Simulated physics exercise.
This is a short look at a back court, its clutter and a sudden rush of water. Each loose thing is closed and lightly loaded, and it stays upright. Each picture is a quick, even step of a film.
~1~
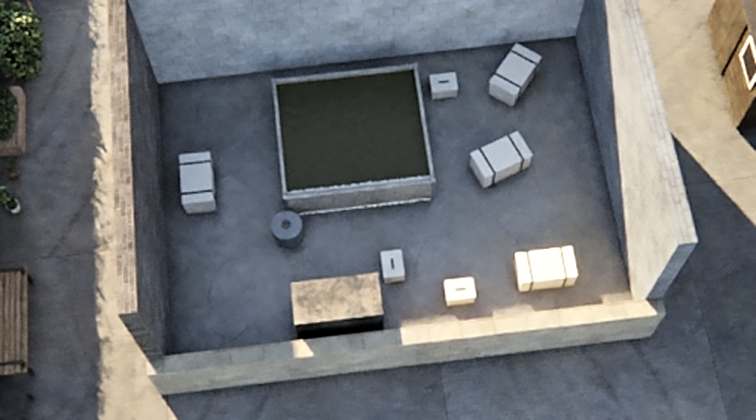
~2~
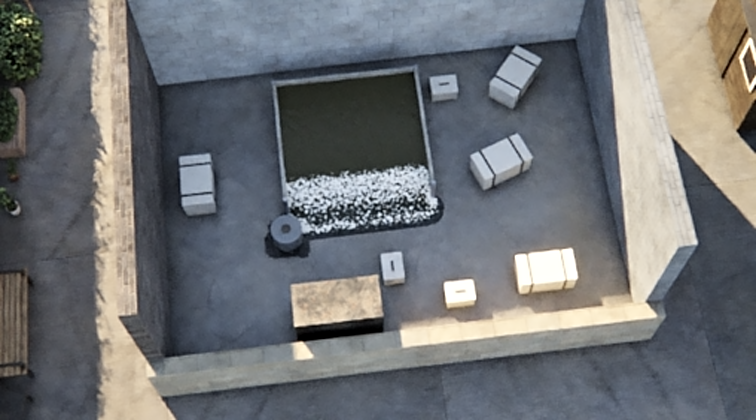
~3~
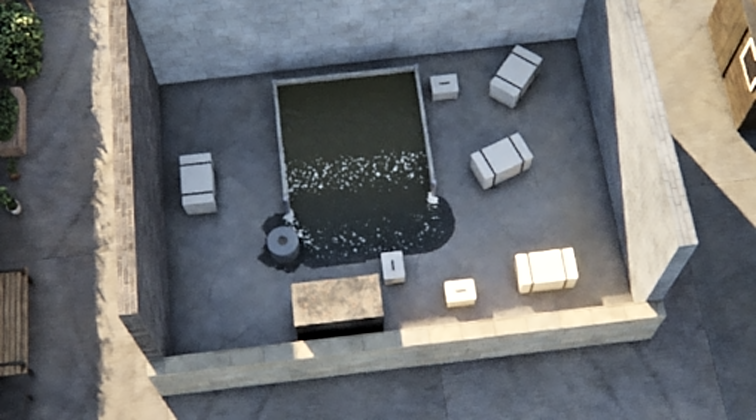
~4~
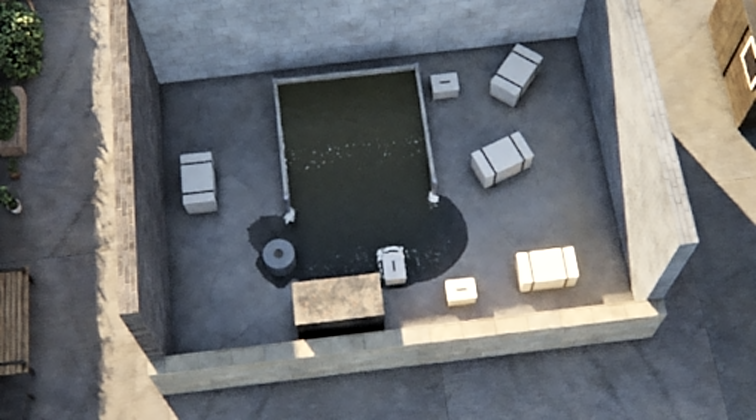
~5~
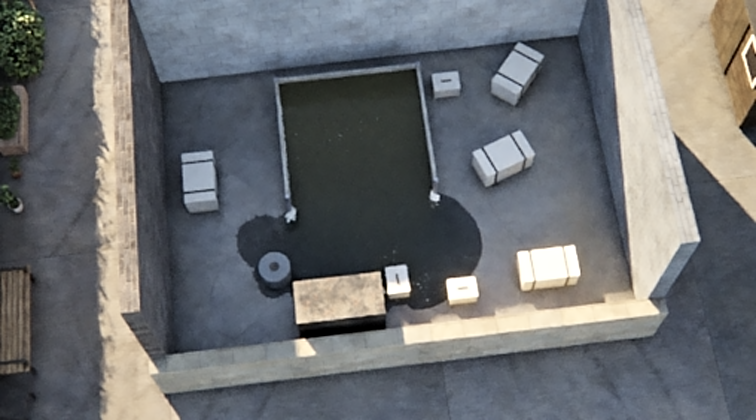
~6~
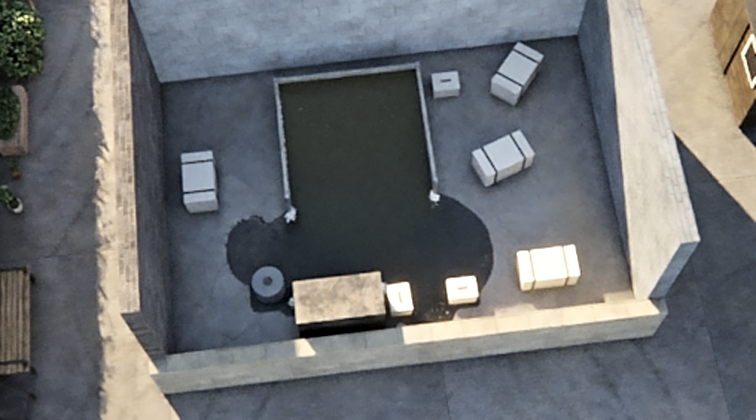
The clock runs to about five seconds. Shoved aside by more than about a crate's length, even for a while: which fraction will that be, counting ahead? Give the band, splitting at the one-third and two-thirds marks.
Share: A third up to two thirds.
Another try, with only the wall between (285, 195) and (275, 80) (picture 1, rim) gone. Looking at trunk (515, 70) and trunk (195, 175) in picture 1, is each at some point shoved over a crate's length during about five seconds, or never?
The first one went the full distance; the second one went the full distance.
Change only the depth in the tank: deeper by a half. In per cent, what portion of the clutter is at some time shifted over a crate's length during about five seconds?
That comes to 90 % of the lot.
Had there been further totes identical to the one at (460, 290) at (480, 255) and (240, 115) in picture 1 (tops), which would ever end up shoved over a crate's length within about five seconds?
Result by item: Gets dislodged / stays where it is.
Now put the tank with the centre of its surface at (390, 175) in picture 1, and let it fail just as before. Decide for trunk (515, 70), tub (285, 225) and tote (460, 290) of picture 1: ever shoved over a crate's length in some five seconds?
Far enough, Not far, Far enough.
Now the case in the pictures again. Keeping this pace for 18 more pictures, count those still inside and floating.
You get 3.
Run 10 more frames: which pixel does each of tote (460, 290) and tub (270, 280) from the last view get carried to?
Near (557, 301) and (186, 330).
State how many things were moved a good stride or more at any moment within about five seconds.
5.
A moment on, 2 of 8 are well off their spots; 1 afloat.
Next, 3 of 8 are well off their spots; 3 afloat.
Later, 4 of 8 are well off their spots; 3 afloat.
In the end, 5 of 8 are well off their spots, and 5 have been at some point; 4 afloat.
